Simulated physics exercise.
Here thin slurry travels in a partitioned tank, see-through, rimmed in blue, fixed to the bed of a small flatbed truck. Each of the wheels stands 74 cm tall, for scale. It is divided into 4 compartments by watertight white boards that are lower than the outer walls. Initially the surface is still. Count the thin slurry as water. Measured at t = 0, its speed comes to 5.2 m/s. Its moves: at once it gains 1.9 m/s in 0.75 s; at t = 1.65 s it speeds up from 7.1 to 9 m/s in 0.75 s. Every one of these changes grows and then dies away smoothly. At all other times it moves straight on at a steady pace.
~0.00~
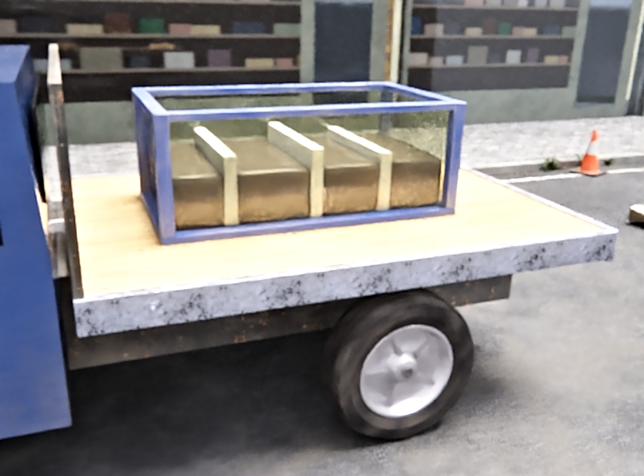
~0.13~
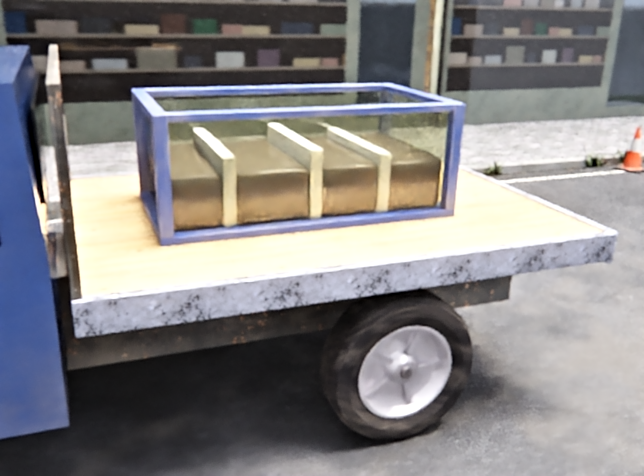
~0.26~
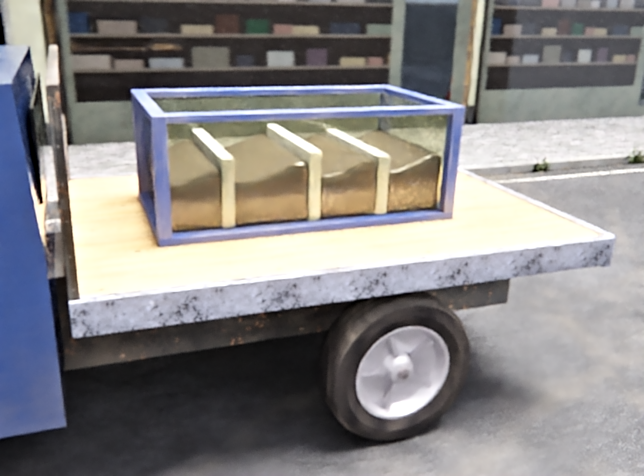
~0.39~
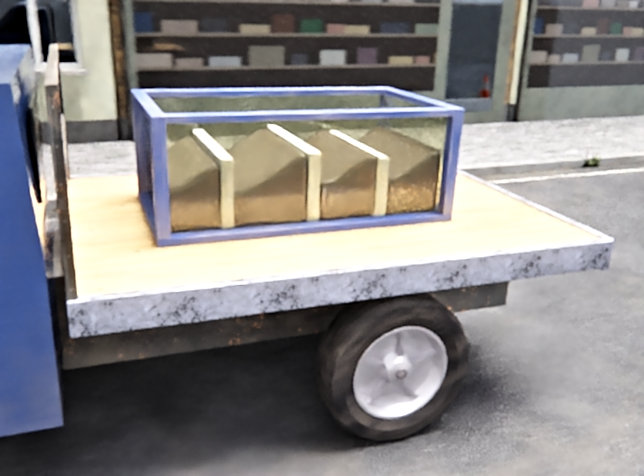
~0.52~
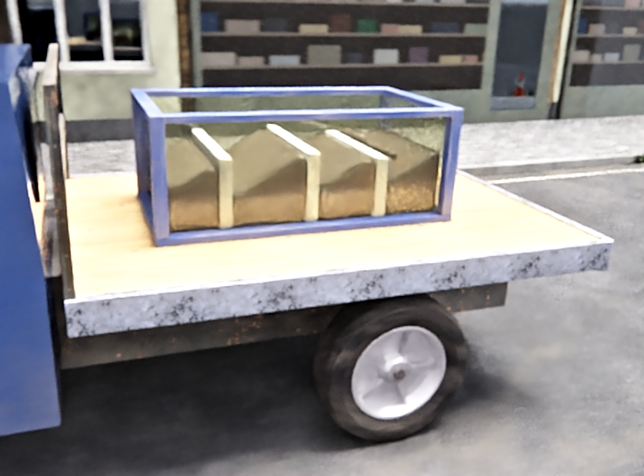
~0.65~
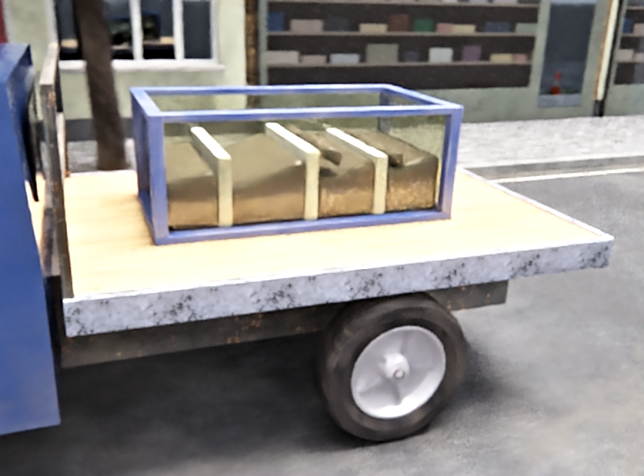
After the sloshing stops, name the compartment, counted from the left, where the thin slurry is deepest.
The thin slurry is deepest in the fourth compartment.
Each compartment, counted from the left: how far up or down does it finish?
In cm: 0, 1 down, 0, 2 up.
Then, 1.25 s in, left to right it is 25, 25, 25, 26 cm deep.
Then, 2.05 s in, left to right it is 25, 24, 24, 26 cm deep.
Then, 2.95 s in, left to right it is 25, 24, 25, 27 cm deep.
Then, 5.39 s in, left to right it is 25, 24, 25, 27 cm deep.
